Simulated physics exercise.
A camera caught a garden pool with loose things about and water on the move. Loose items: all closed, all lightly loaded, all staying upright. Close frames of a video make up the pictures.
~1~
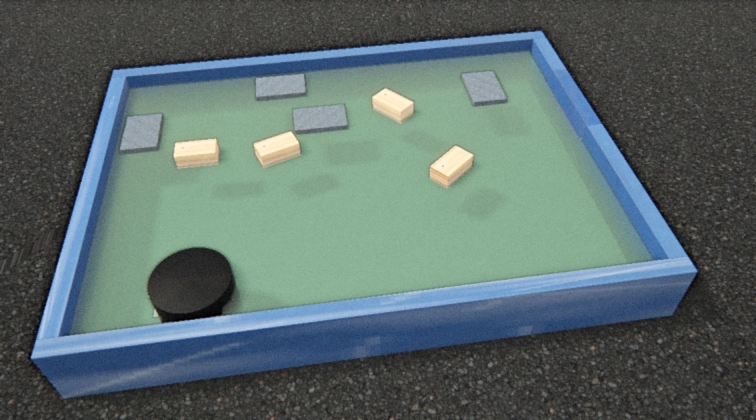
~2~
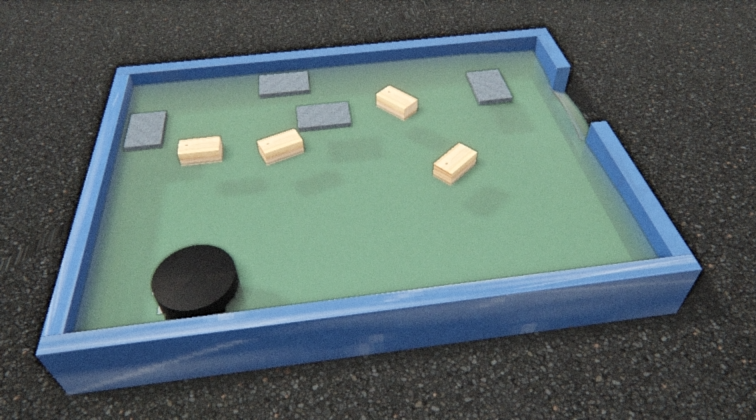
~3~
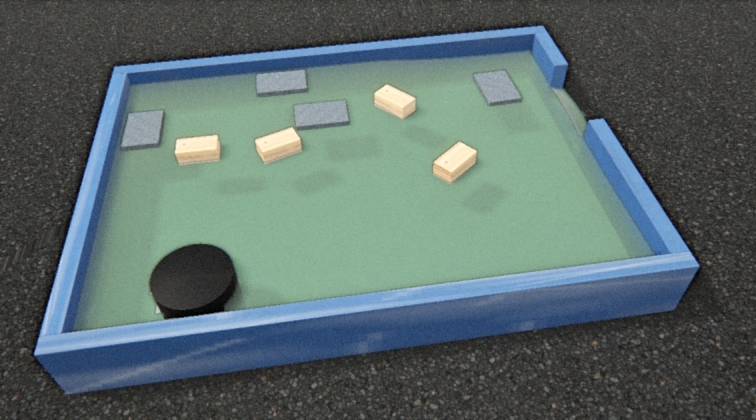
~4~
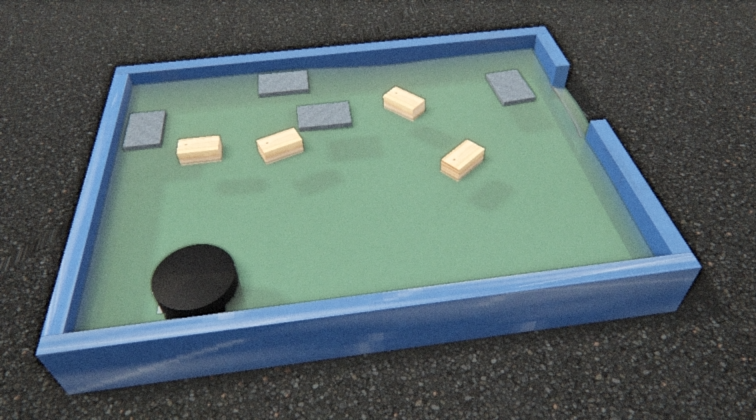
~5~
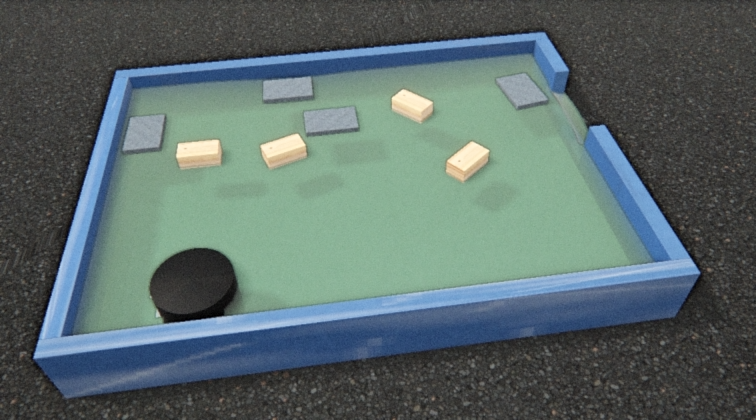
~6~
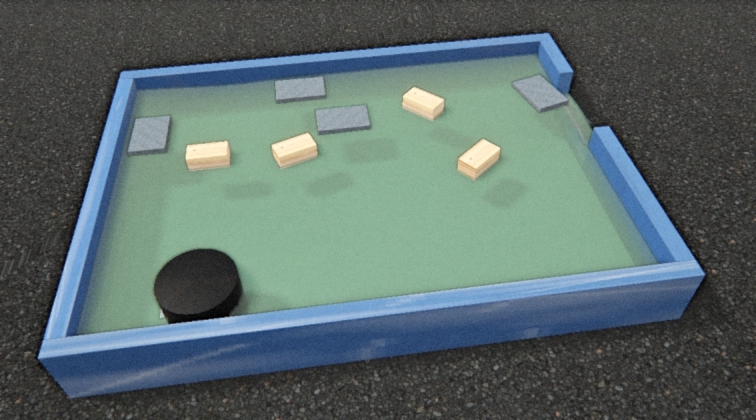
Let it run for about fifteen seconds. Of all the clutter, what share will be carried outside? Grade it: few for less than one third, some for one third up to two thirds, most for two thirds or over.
Grade: Some.
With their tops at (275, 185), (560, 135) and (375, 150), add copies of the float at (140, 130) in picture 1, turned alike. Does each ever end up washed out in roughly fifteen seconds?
Sure - one by one that's in the room, then out of the room, then out of the room.
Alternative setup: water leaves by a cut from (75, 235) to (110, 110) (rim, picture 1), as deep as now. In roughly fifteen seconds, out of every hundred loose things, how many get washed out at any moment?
Around 80 per cent.
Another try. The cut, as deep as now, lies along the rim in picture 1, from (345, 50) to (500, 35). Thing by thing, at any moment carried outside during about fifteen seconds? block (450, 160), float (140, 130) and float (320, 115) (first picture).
Each in turn: Exits, never leaves, exits.
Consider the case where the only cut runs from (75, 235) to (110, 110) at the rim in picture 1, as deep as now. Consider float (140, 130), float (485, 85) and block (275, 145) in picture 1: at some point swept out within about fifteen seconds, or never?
Lost - retained - lost.
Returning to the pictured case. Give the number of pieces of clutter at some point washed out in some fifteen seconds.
3 in all.
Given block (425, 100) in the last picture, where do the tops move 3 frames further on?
Close to (449, 97).
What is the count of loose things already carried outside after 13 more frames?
The number I arrive at is 2.
A moment on, 1 of 8 are out; 7 afloat.
Next, 2 of 8 are out; 6 afloat.
Later, 3 of 8 are out; 5 afloat.
In the end, 3 of 8 are out; 5 afloat.
